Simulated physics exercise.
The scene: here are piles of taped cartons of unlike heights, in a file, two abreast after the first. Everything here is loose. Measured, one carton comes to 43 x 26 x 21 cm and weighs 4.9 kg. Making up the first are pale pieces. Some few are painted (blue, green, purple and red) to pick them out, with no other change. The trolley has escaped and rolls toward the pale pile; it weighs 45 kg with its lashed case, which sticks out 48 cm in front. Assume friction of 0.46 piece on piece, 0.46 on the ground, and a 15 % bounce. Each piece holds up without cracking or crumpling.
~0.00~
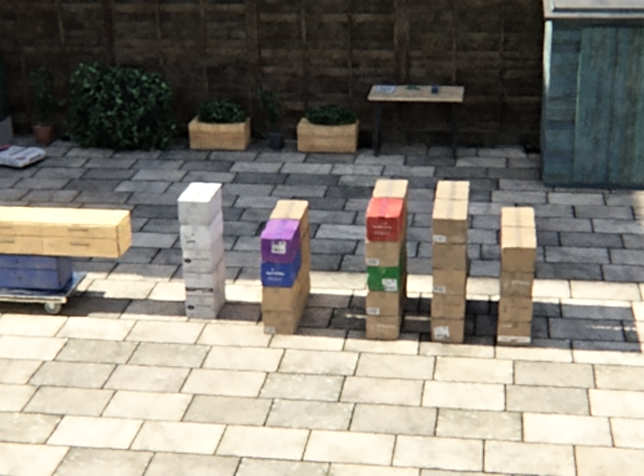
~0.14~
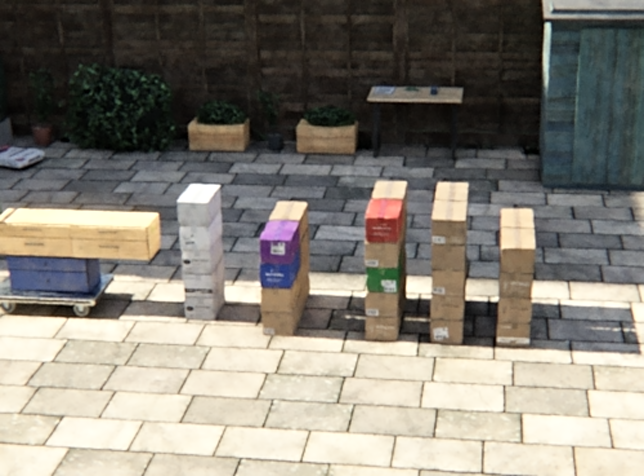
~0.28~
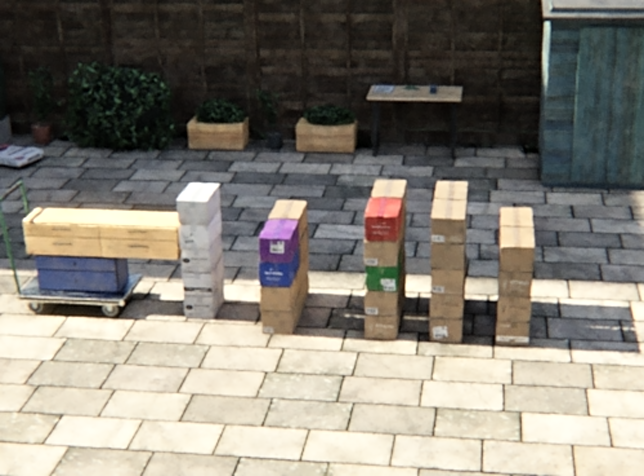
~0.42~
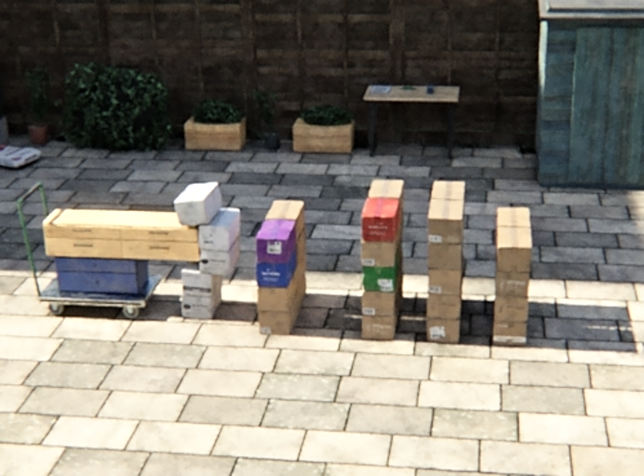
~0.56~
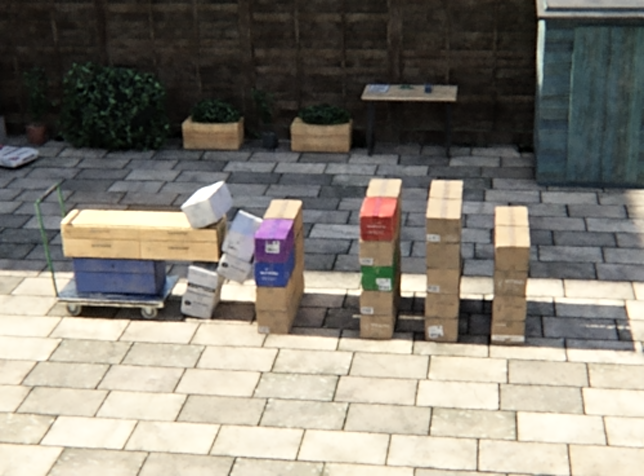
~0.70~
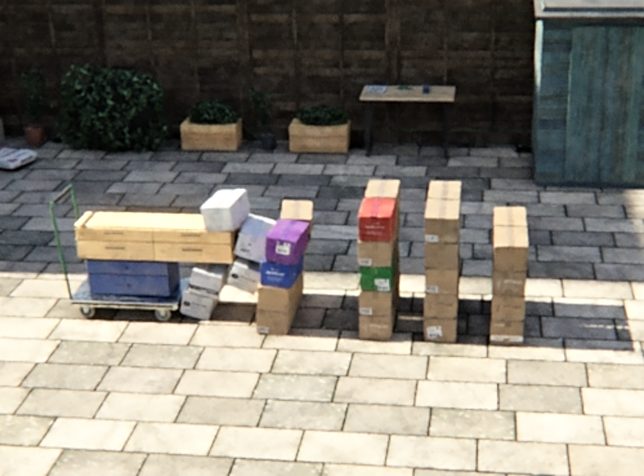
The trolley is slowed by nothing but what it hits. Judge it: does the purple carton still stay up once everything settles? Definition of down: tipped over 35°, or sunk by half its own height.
Once it settles, the piece is down.
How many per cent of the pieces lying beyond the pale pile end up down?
I'd put it at about 20 percent.
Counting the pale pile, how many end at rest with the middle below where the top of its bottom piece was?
The number you get is 2.
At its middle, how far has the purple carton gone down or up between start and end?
About 20 cm lower.
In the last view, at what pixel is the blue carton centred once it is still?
Its centre finishes around pixel (348, 298) in the last picture.
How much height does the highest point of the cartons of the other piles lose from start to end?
About 0 cm lower.
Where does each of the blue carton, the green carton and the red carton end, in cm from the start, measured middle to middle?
I'd estimate blue at 70 cm, green at 10 cm and red at 10 cm.
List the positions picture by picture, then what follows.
In the first frame (places mark the middle of the side facing us), load (110, 235) 56 cm short; purple carton (276, 251); green carton (383, 279); blue carton (275, 275); the rest undisturbed.
In the second frame, load (140, 237) 29 cm short; purple carton (275, 252).
In the third frame, load (170, 237) 28 mm short; purple carton (275, 251).
In the fourth frame, load (192, 238) 18 cm in, top of the pale pile leaning 9°; purple carton (272, 251); the rest undisturbed.
In the fifth frame, load (211, 238) 35 cm in, top of the pale pile leaning 23°; purple carton (270, 250); the rest undisturbed.
In the sixth frame, load (225, 240) 49 cm in, top of the pale pile leaning 7°; purple carton (280, 251) leaning 5°; blue carton (275, 275) shifted 8 cm; red carton (375, 229); 6 disturbed, none down.
After 0.80 s, 2 of the pale pile down; none of the 36 other cartons down, 8 disturbed; purple carton leaning 10°; blue carton leaning 10°.
After 1.00 s, 3 of the pale pile down; none of the 36 other cartons down, 7 disturbed; purple carton leaning 25°; blue carton leaning 25°.
After 1.20 s, 3 of the pale pile down; 7 of the 36 other cartons down; purple carton leaning 39°, 15 cm lower; blue carton leaning 43°, 11 cm lower.
After 1.48 s, 3 of the pale pile down; 7 of the 36 other cartons down; purple carton leaning 25°, 21 cm lower; blue carton leaning 58°, 26 cm lower.
At rest (2.8 s), 3 of the pale pile down; 7 of the 36 other cartons down; purple carton leaning 31°, 22 cm lower; blue carton leaning 54°, 26 cm lower; green carton leaning 5°. As the last picture would show them, middles, purple carton near (356, 271), blue carton near (348, 298).
